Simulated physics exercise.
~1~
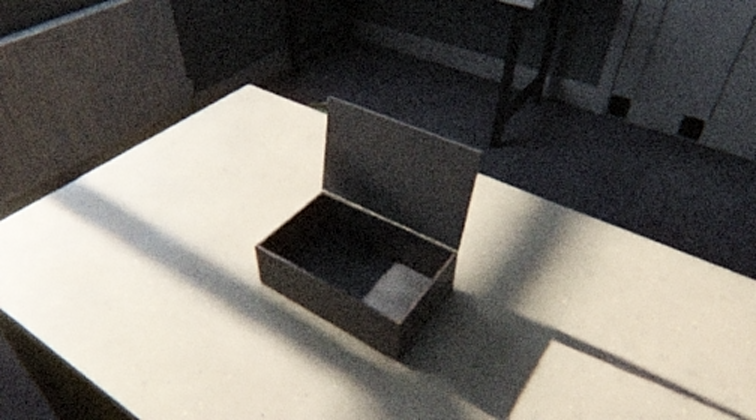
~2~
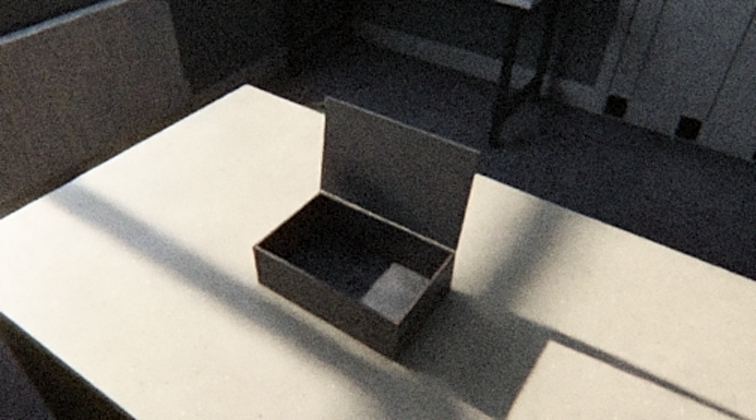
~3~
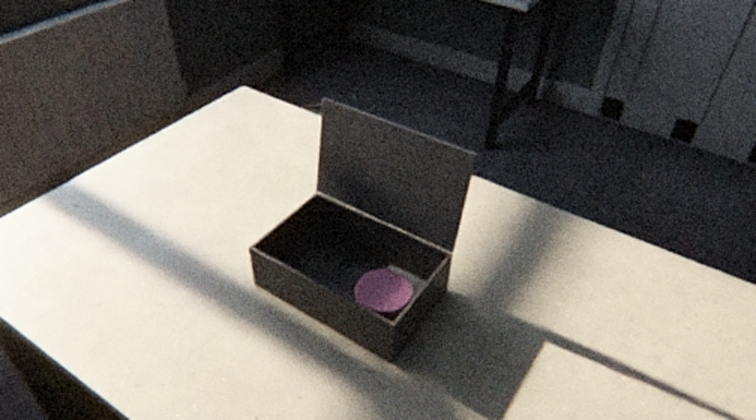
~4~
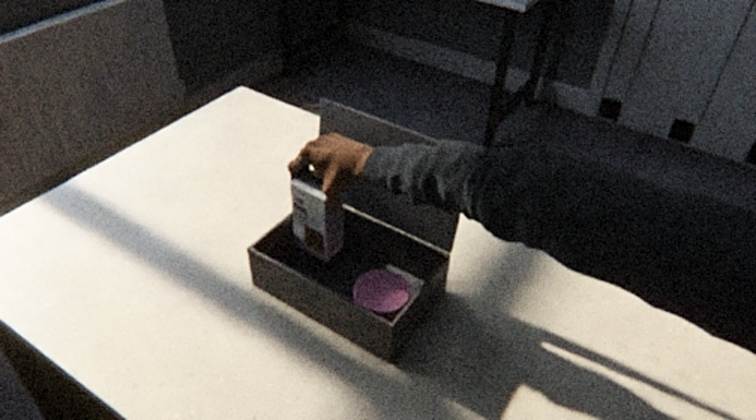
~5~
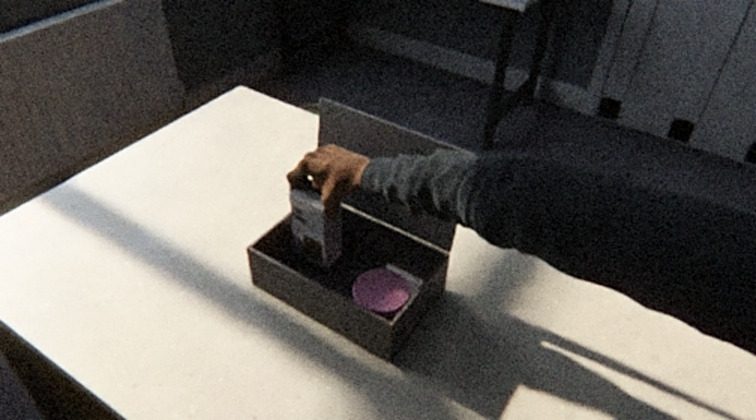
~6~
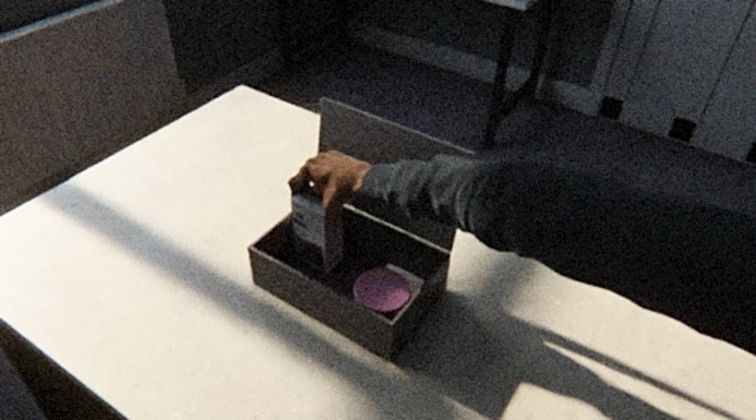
On a sunlit table, a pink tub appears in an open dark box, then a hand lowering a white carton in beside it.
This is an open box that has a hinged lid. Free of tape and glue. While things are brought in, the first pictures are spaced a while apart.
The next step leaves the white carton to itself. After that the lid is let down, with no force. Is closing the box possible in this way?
My guess is the lid ends up unseated.
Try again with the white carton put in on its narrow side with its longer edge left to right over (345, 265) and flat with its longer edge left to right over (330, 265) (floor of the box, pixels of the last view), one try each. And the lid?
In the first case it comes fully down; in the second case it comes fully down.
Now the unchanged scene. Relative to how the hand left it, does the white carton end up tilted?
Once everything settles, it keeps its original angle.
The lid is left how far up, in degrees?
Some 50°.
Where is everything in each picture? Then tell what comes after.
The last thing is not in view yet, in the first frame.
The last thing is not in view yet, in the second frame.
The last thing is not in view yet; pink tub (383, 303), in the third frame.
Coming down; white carton (318, 216); pink tub (382, 303), in the fourth frame.
Coming down; white carton (316, 226); pink tub (381, 303), in the fifth frame.
In place under the hand; white carton (318, 230); pink tub (382, 302), in the sixth frame.
Then, 1.20 s on from there, lid starting down.
Then, 1.60 s on from there, lid 59° above the rim.
Then, 3.40 s on from there, lid 51° above the rim.
In the end, lid 51° above the rim; both unmoved. At the end, from the last picture's camera, white carton near (317, 231).
